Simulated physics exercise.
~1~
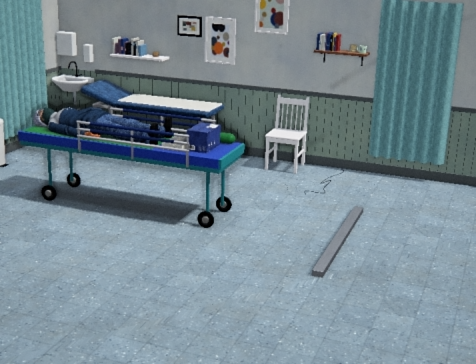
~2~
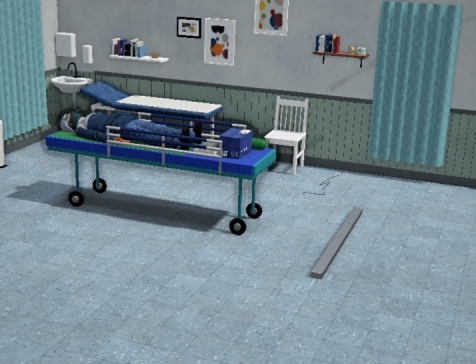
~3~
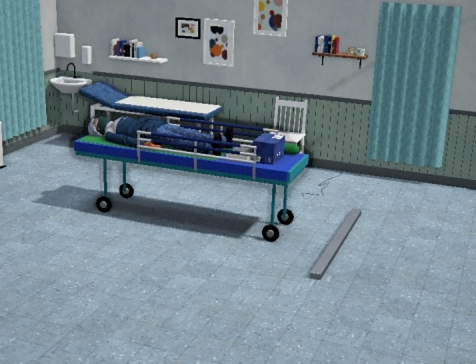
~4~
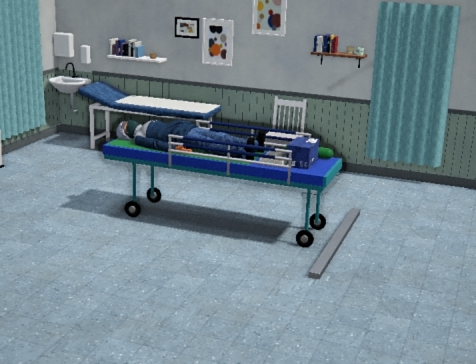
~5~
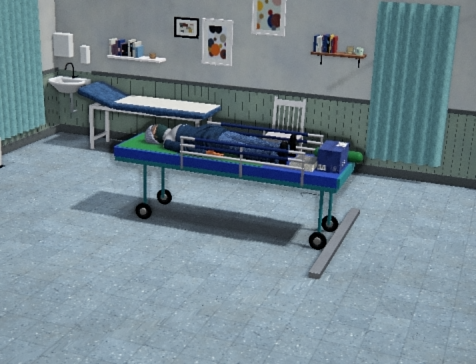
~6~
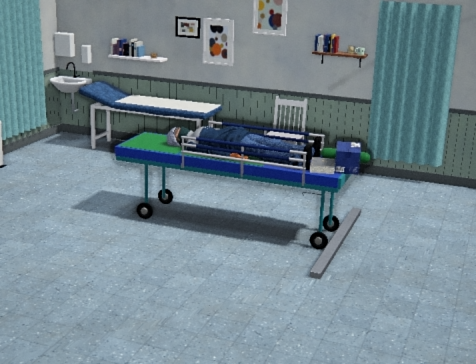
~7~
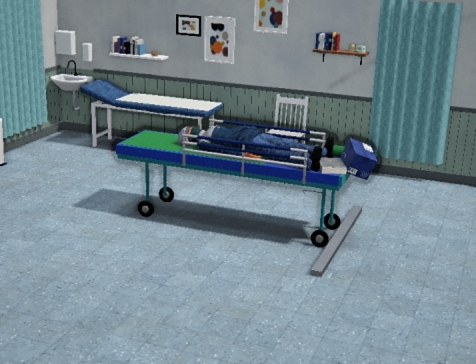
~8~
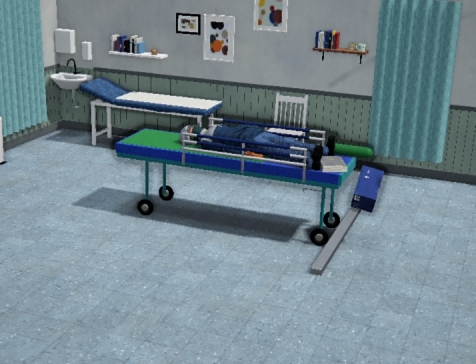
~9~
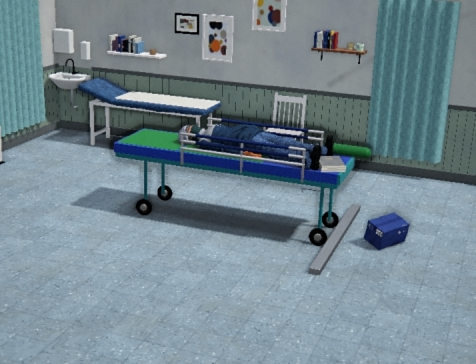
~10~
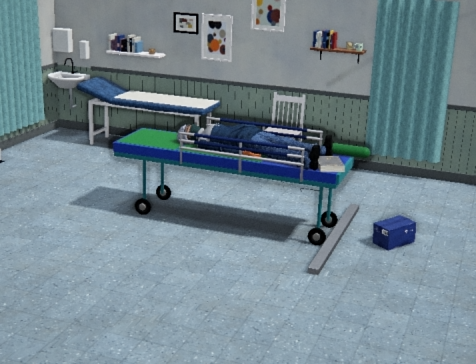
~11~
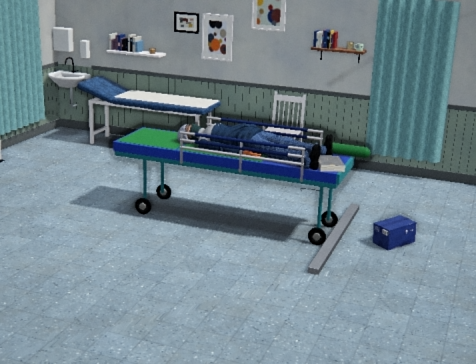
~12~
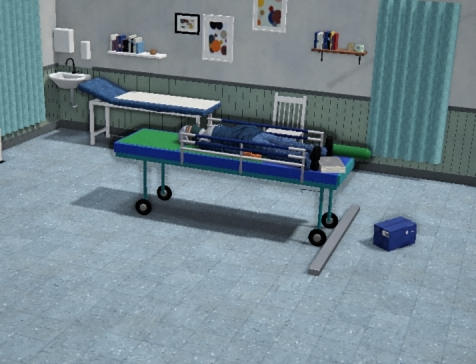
A person in dark blue lies on a wheeled stretcher with a blue and green top, seen from above and to one side in a clinic room with a couch, sink, white chair and teal curtains. A blue holdall, a pale folder and a green cylinder sit at the right end. The stretcher rolls right and stops at a grey strip on the floor. The person and loose items slide on a little, and the holdall tips off the end, tumbling to the floor. It rests right of the strip, while the person, folder and cylinder stay aboard.
